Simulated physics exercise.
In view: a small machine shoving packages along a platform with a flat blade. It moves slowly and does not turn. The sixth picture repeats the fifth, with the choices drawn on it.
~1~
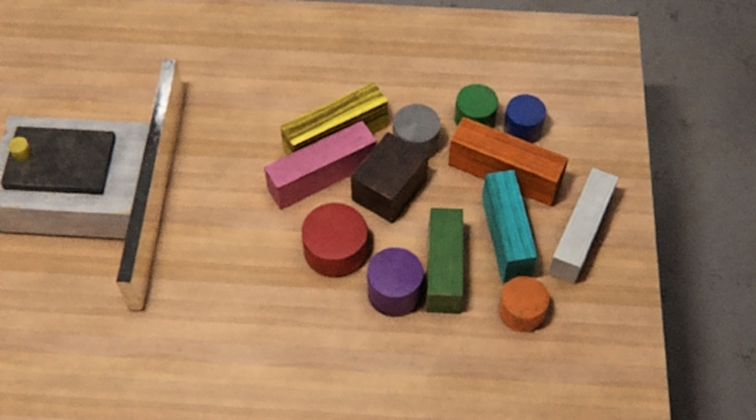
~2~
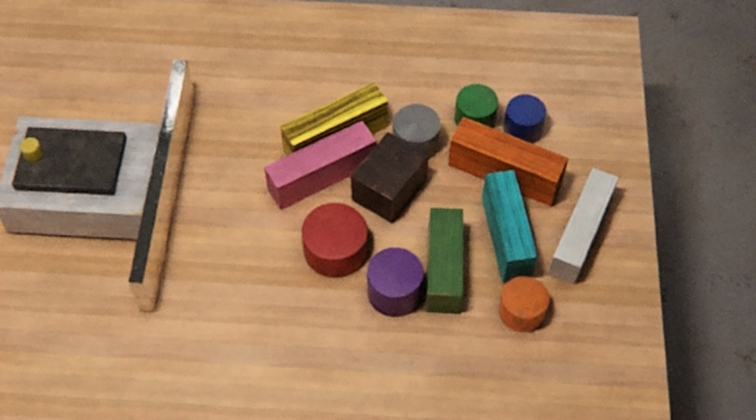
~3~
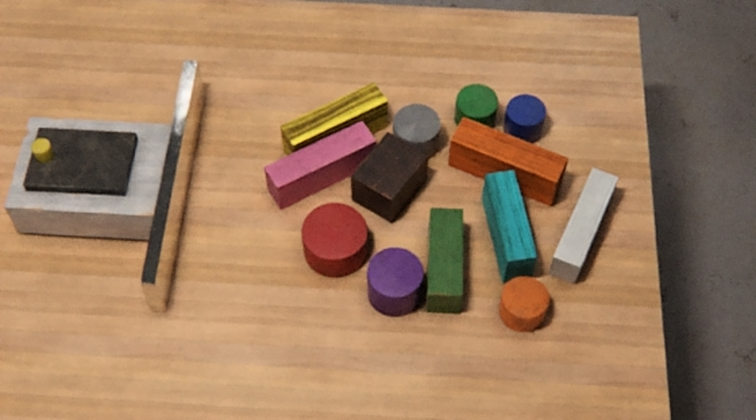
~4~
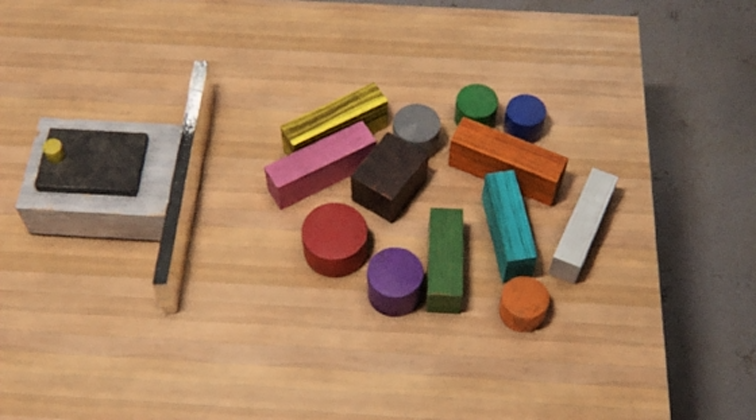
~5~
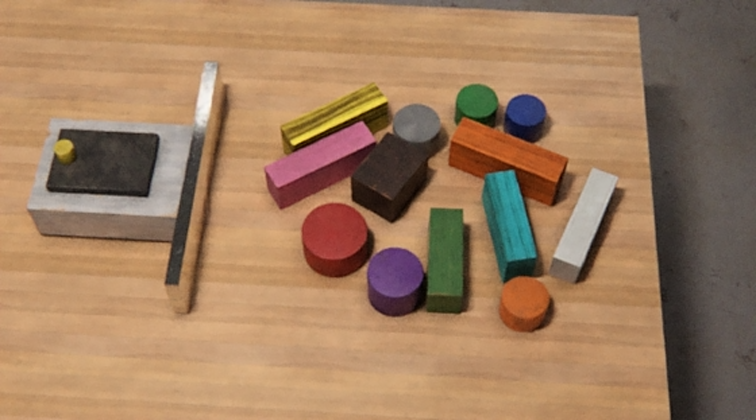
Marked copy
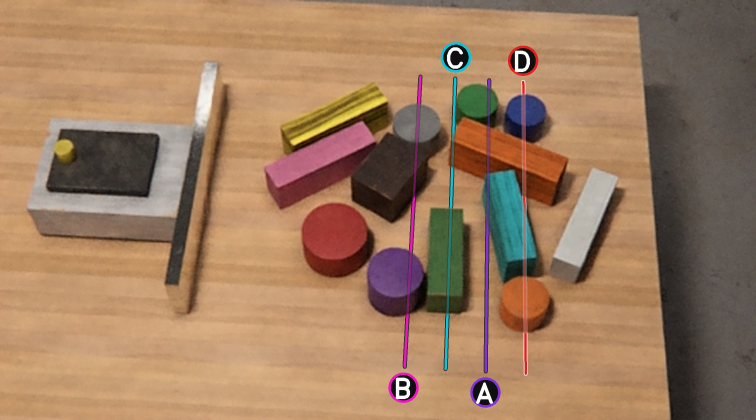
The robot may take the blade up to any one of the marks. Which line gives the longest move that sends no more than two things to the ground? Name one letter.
It should halt at D.
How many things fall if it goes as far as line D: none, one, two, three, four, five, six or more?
One.
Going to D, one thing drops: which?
It is the white stick.
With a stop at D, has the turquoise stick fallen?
By then, no.
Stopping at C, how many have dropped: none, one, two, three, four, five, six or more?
By then, none.
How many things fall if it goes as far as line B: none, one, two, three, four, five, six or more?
By then, none.
On the marked copy, A at (488, 214); B at (413, 210); C at (451, 212); D at (524, 216).
Following D. Soon after the start, robot (230, 168); yellow stick (367, 115); grey canister (429, 128).
Later, robot (350, 174); white stick (607, 230); turquoise stick (564, 236).
In the end, robot (441, 179); white stick over the edge; turquoise stick (644, 251); one fallen.
As for the rest, A is within the limit but short; B is within the limit but short; C is within the limit but short.
